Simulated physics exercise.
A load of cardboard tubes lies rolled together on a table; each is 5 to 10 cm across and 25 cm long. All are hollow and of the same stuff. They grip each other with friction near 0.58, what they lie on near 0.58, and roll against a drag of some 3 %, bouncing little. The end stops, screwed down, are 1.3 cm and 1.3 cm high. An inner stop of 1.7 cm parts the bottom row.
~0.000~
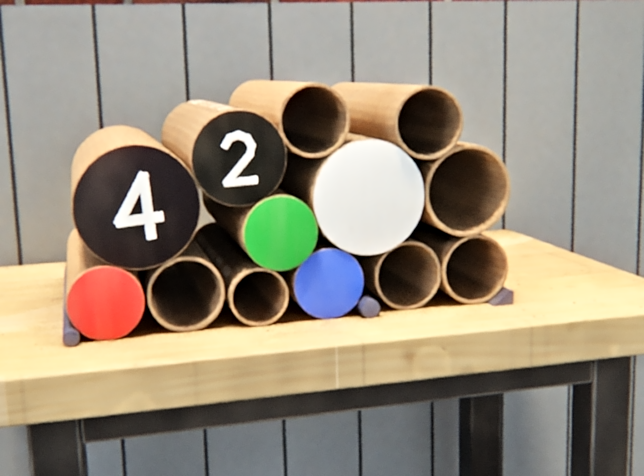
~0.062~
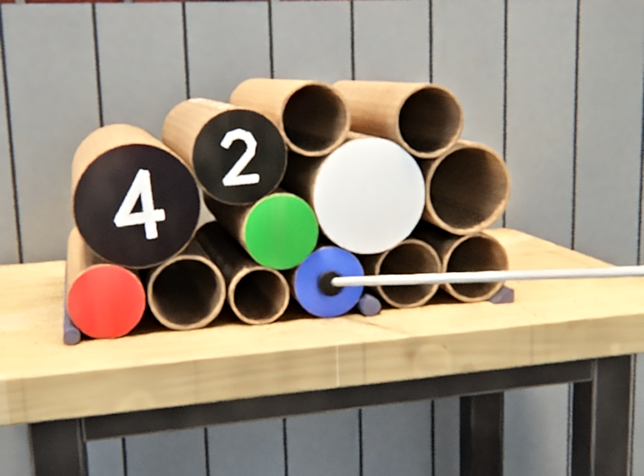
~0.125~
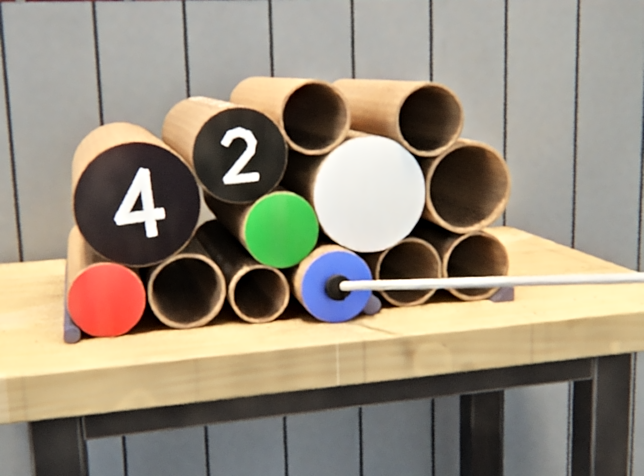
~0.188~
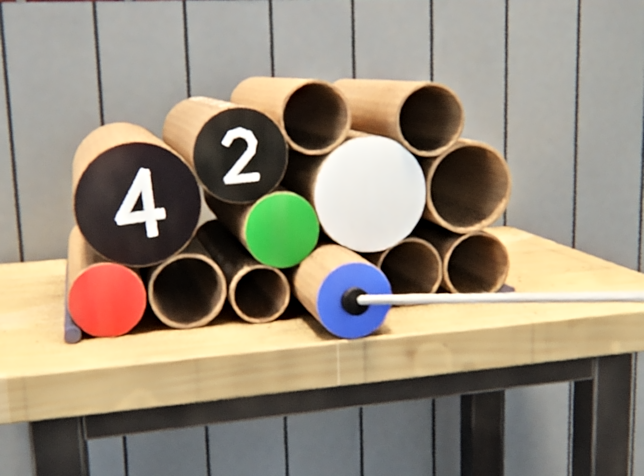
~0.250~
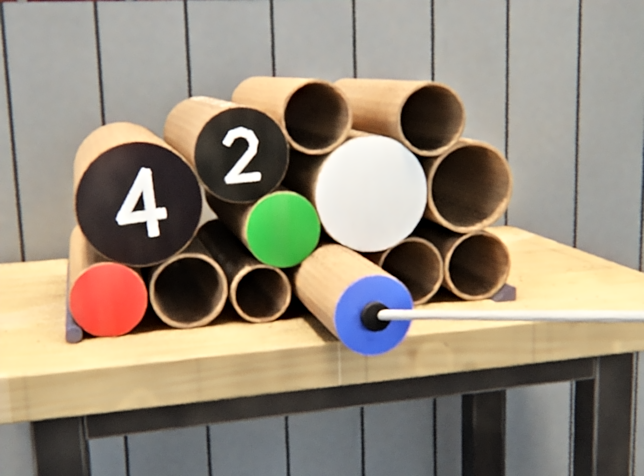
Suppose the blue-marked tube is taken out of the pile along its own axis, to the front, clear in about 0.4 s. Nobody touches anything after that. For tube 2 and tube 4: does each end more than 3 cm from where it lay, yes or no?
No. 2: No; no. 4: No.
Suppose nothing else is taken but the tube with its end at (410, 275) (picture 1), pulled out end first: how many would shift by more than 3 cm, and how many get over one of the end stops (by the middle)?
In that case 4 shift, 2 get out.
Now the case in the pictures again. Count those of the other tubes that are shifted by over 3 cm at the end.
The count is 0.
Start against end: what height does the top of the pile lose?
About 0 cm.
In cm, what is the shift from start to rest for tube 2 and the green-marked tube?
Tube 2: 0, green-marked tube: 0.
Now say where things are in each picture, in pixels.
In the first frame, 13 tubes, 6 on the base, highest (315, 121); no. 2 (239, 158), no. 4 (137, 207), red (106, 304), blue (329, 284), green (281, 234), white (370, 198); left round bar (1.3 cm) (70, 331); right wedge (1.3 cm) (512, 291); inner round bar (1.7 cm) (371, 300).
The blue-marked tube has not moved yet, at (330, 282); the rest still; bottom ones (106, 302) (187, 293) (260, 296) (330, 282) (409, 274) (477, 268), in the second frame.
The blue-marked tube is 2.2 cm out, at (337, 286); the rest still, in the third frame.
The blue-marked tube is 7 cm out, at (354, 300); the rest still, in the fourth frame.
The blue-marked tube is 12 cm out, at (374, 315); the rest still; no. 2 (242, 155), no. 4 (140, 204), in the fifth frame.
After 0.58 s, 0 now displaced over 3 cm; no. 2 in place; no. 4 in place.
After 0.74 s, 0 now displaced over 3 cm; no. 2 in place; no. 4 in place.
All still by 1.0 s, 0 moved over 3 cm; not one over the end stops; no. 2 in place; no. 4 in place; top of the pile 20 cm high, from 20 cm.
